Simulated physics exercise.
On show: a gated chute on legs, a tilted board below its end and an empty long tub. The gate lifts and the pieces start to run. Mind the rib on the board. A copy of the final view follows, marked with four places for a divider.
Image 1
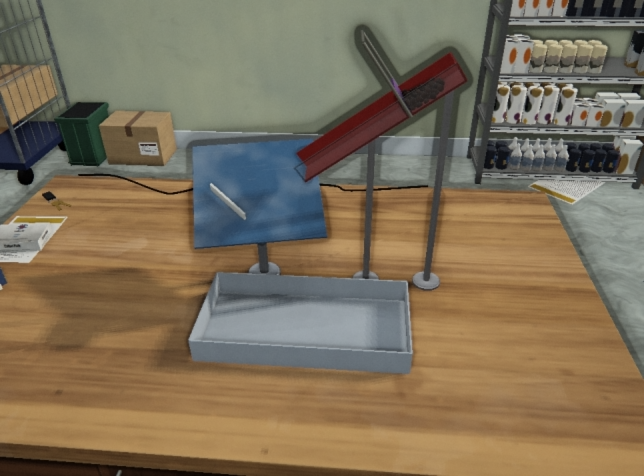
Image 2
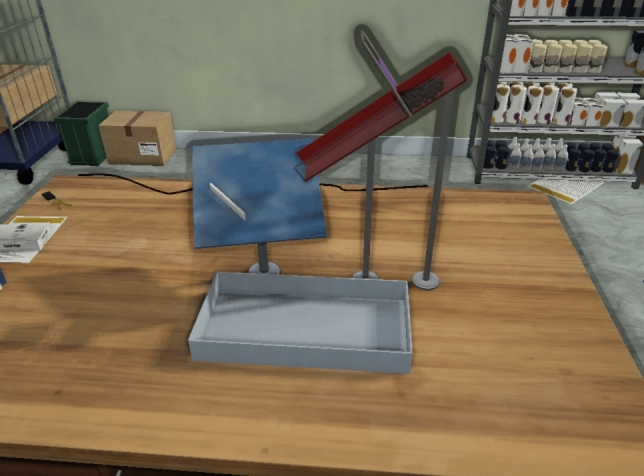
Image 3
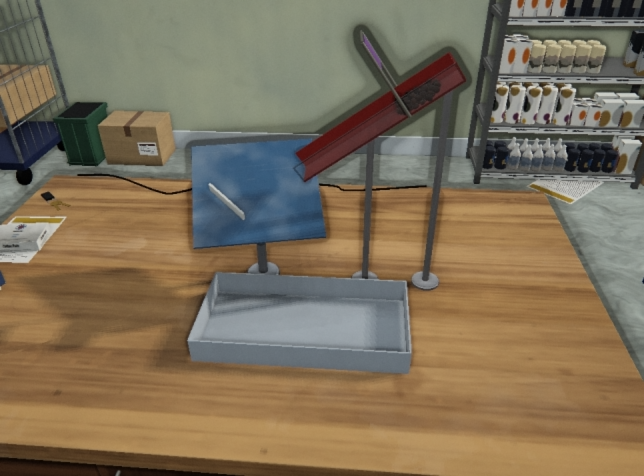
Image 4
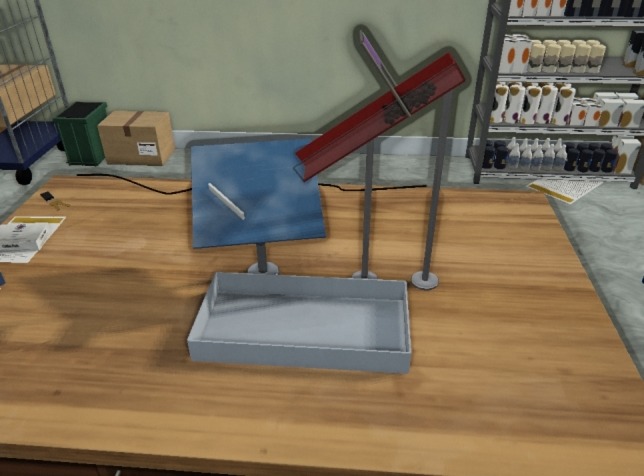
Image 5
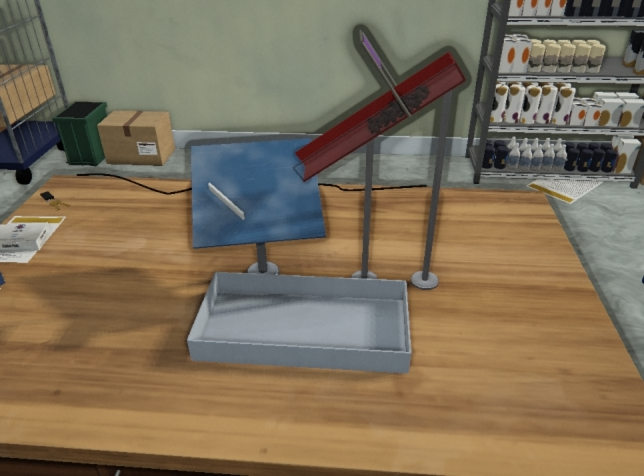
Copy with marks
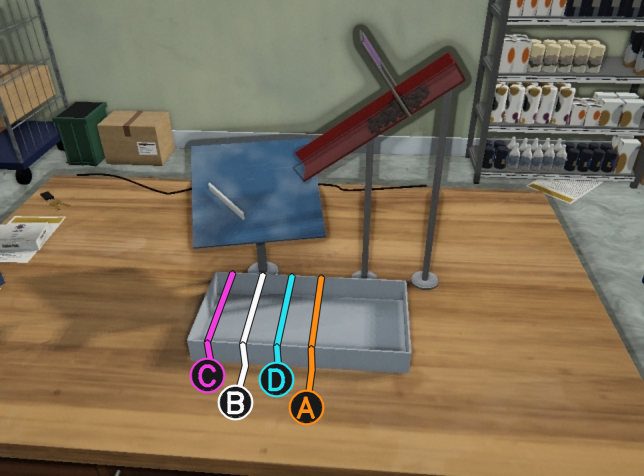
Small dark pieces slide slowly a short way down and left along a sloping red chute, past its raised gate, while the tilted blue board with a pale rib and the empty grey tub below stay still on the wooden table.
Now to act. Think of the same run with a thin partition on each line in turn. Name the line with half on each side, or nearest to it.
B is best.
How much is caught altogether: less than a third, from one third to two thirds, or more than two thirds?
About that: More than two thirds.
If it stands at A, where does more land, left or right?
Left.
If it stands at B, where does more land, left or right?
The right side.
On the marked copy, line A crosses the front rim at (311, 347); line B crosses the front rim at (242, 343); line C crosses the front rim at (207, 341); line D crosses the front rim at (277, 345).
With A, of what is caught, the whole lot on the left of the divider, none at all on the right.
With B, of what is caught, close to a third on the left of the divider, close to two thirds on the right.
With C, of what is caught, only a few on the left of the divider, all but a few on the right.
With D, of what is caught, all but a few on the left of the divider, a small share on the right.
